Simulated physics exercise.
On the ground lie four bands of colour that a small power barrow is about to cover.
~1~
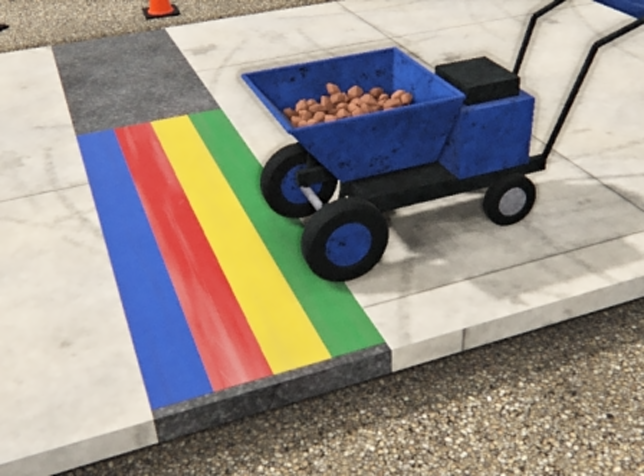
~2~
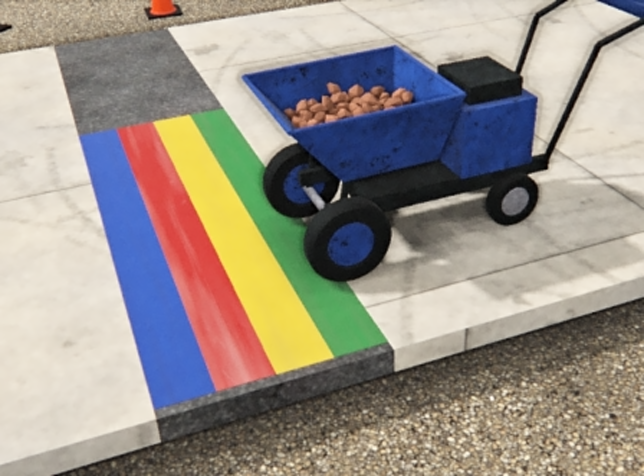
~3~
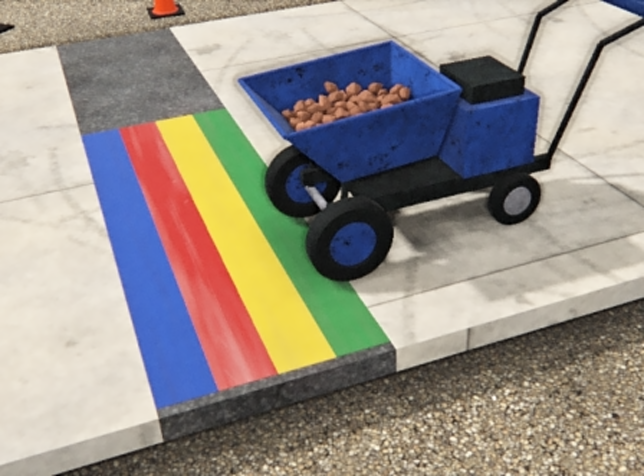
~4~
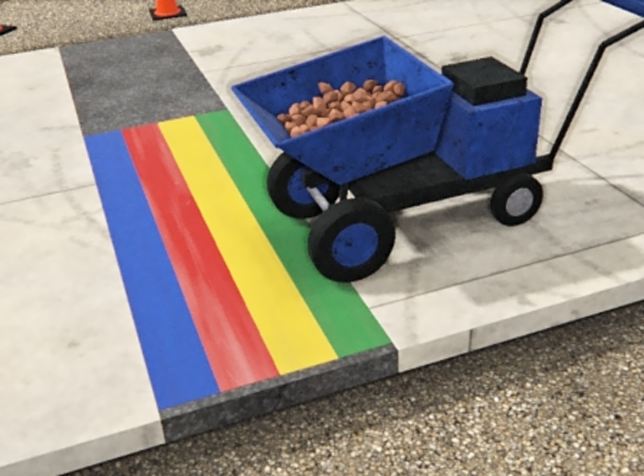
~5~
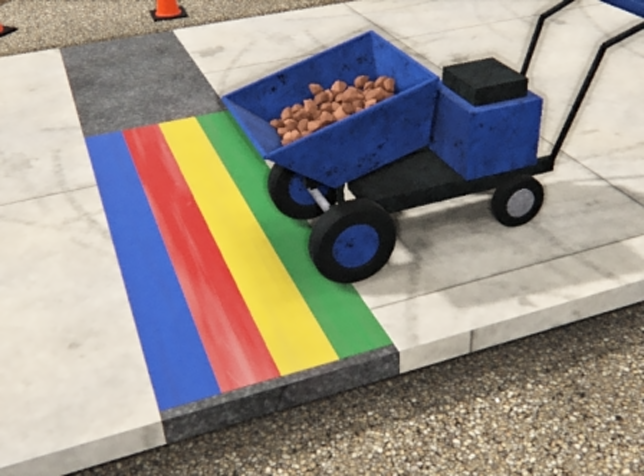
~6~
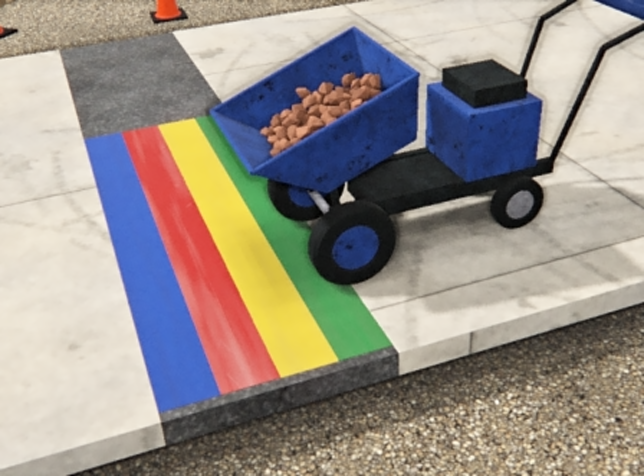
A blue power barrow with black wheels and a skip of brownish rubble stands on pale paving, seen from above at an angle, with gravel in front and an orange cone behind. To its left, blue, red, yellow and green bands lie side by side, the green nearest the wheels. The skip tilts forward to the left, slowly then more clearly, while the view shifts very slightly.
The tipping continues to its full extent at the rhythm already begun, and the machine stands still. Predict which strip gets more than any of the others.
The blue strip gets the most.
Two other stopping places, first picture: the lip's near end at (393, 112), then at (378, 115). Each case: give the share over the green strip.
In turn, around 10 per cent and 0 per cent.
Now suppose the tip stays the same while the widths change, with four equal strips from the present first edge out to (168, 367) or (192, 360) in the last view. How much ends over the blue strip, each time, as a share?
Roughly 40 percent first, then roughly 30 percent.
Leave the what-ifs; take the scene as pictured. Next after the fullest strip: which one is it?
The red one.
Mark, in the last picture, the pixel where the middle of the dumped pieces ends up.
Resting centre, last frame: Roughly (156, 286).
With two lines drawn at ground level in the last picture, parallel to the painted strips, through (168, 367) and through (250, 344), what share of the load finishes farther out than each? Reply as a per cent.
I'd say some 20 in a hundred, and after that 70 in a hundred.
Soon after the last picture, skip tipped steeply; all in the skip.
A little later, skip tipped right over; about two thirds in the skip; a small part over the red strip; about a quarter over the blue strip; a stray few off the paint.
Later still, skip tipped right over; about a third in the skip; a small part over the red strip; about a third over the blue strip; a small part off the paint.
At rest, skip tipped right over; about a third in the skip; none over the green strip; none over the yellow strip; a small part over the red strip; about a third over the blue strip; a small part off the paint.
